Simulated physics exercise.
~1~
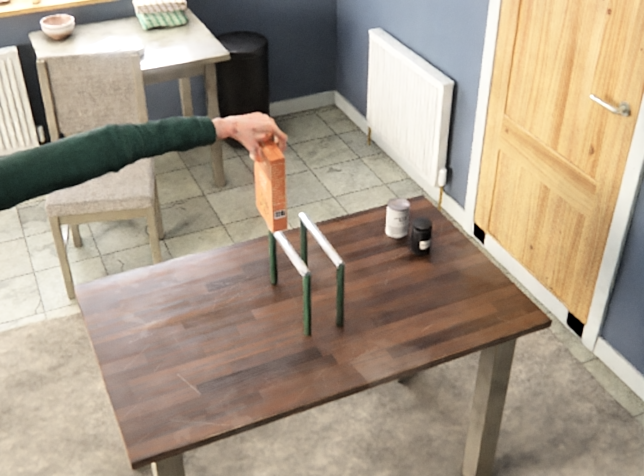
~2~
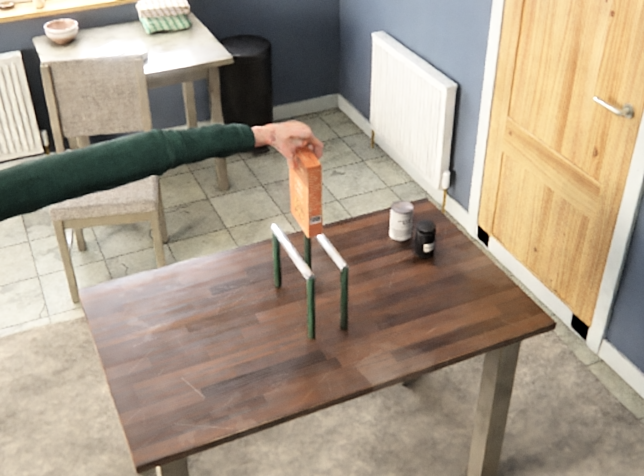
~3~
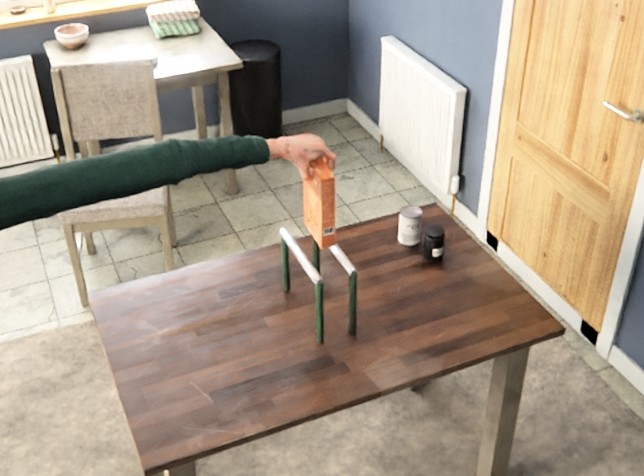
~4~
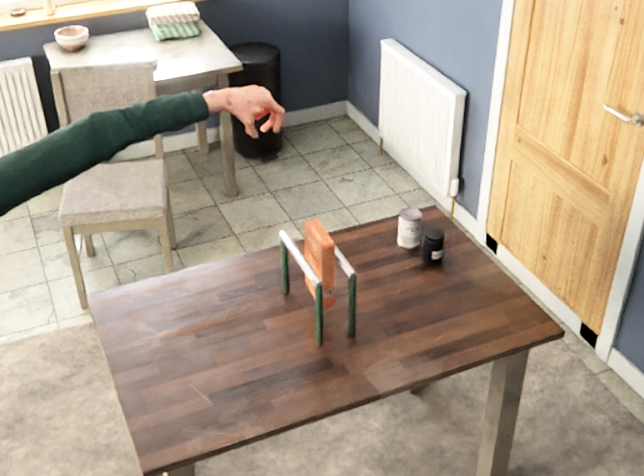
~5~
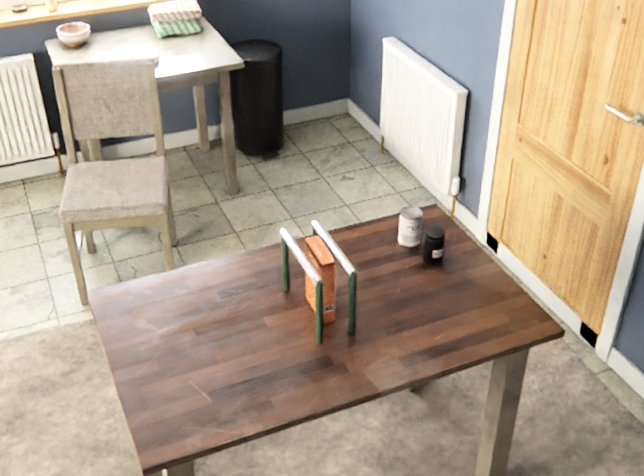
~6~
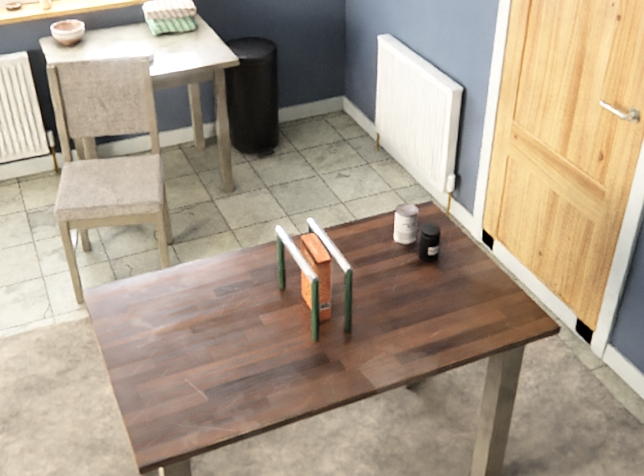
The video shows a hand in a green sleeve carrying an upright orange packet rightward over two parallel rails on a wooden table, then lowering and releasing it. The packet drops between the rails and ends standing on the table, while a white tin and black jar stay put.
